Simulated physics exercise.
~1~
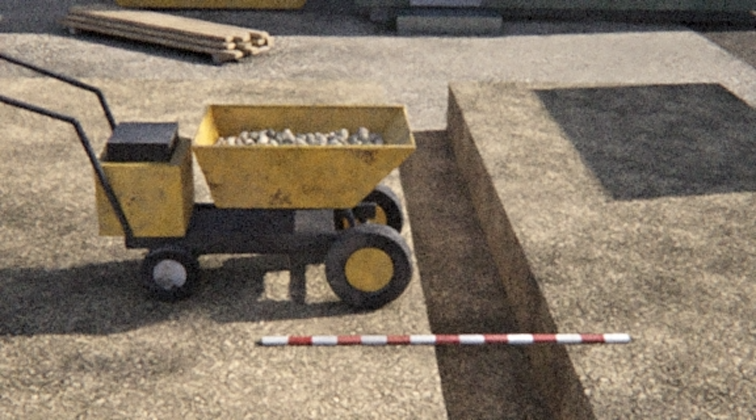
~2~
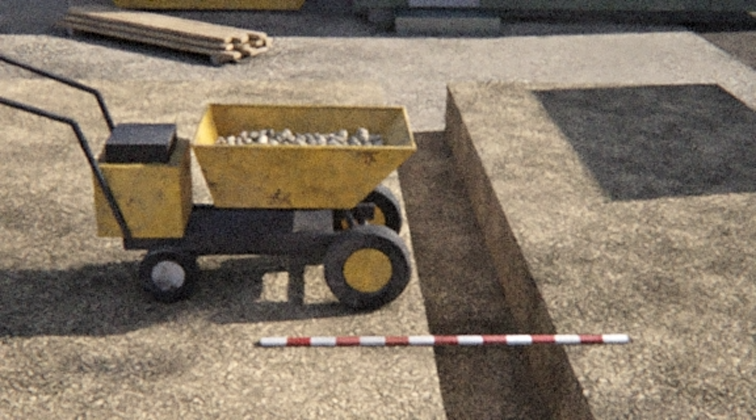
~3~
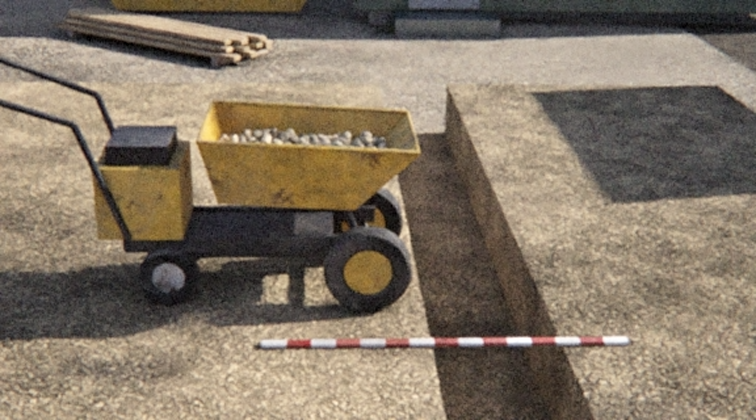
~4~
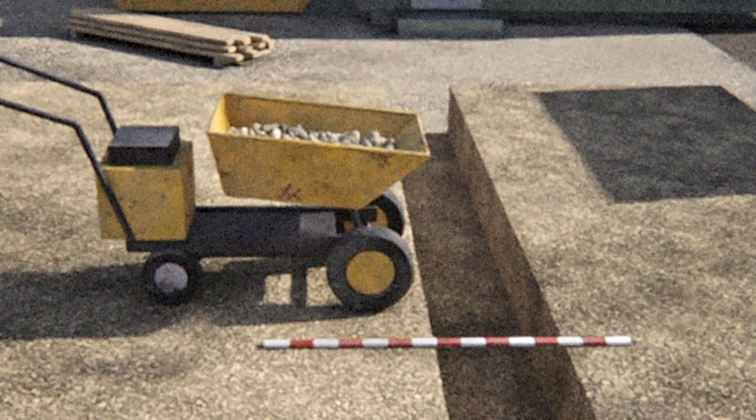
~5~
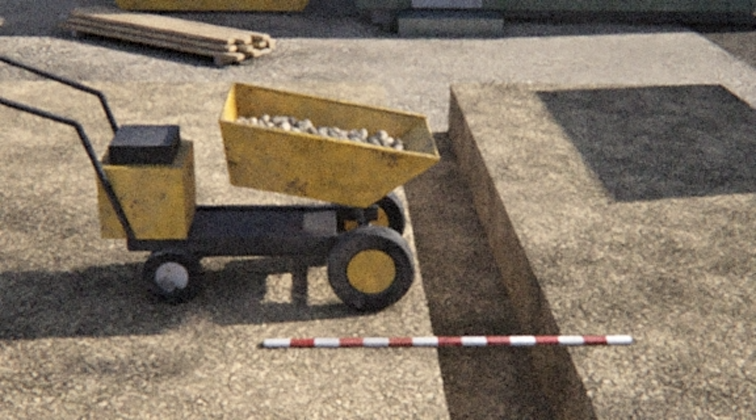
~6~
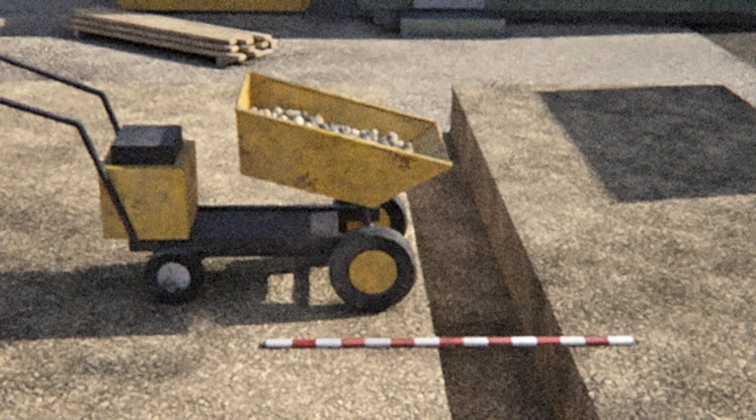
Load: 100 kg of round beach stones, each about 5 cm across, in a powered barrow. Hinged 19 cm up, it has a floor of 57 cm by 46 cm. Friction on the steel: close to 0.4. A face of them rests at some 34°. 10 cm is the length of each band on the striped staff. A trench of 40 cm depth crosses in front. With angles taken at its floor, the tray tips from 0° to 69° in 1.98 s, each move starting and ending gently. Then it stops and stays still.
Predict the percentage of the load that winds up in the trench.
My prediction is about 60 per cent.
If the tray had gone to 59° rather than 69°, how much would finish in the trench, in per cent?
Some 70% would finish there.
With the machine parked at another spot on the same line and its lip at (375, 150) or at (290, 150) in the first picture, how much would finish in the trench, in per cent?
From the first spot near 100, from the second near 90 per cent.
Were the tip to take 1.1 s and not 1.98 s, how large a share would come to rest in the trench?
In that case, around 50%.
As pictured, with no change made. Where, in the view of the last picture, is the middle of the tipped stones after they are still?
Somewhere near pixel (522, 339).
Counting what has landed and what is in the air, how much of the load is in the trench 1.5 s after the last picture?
35 per cent, give or take.
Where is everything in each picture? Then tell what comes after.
In the first frame, the tray is at 0°, its lip at (415, 148); the top of the load is at (276, 141).
In the second frame, the tray is at 1°, its lip at (415, 150); the top of the load is at (276, 140).
The third frame shows lip at (420, 153), floor tilted 3°, highest stones at (268, 139).
The fourth frame shows lip at (430, 156), floor tilted 6°, highest stones at (258, 134).
The fifth frame shows lip at (439, 159), floor tilted 10°, highest stones at (262, 125).
The sixth frame shows lip at (451, 166), floor tilted 15°, highest stones at (269, 116).
Then, 0.9 s after the last picture the floor is at 58°, 98 % in the tray, 2 % in the trench; the foremost stones are at (514, 227).
Then, 1.5 s after the last picture the floor is at 69°, 31 % in the tray, 36 % in the trench, 32 % past the trench; the foremost stones are at (642, 275).
Then, 1.8 s after the last picture the floor is at 69°, 8 % in the tray, 51 % in the trench, 40 % past the trench; the foremost stones are at (699, 273).
Then, 3.8 s after the last picture the floor is at 69°, 0 % in the tray, 60 % in the trench, 40 % past the trench; the foremost stones are at (722, 276).
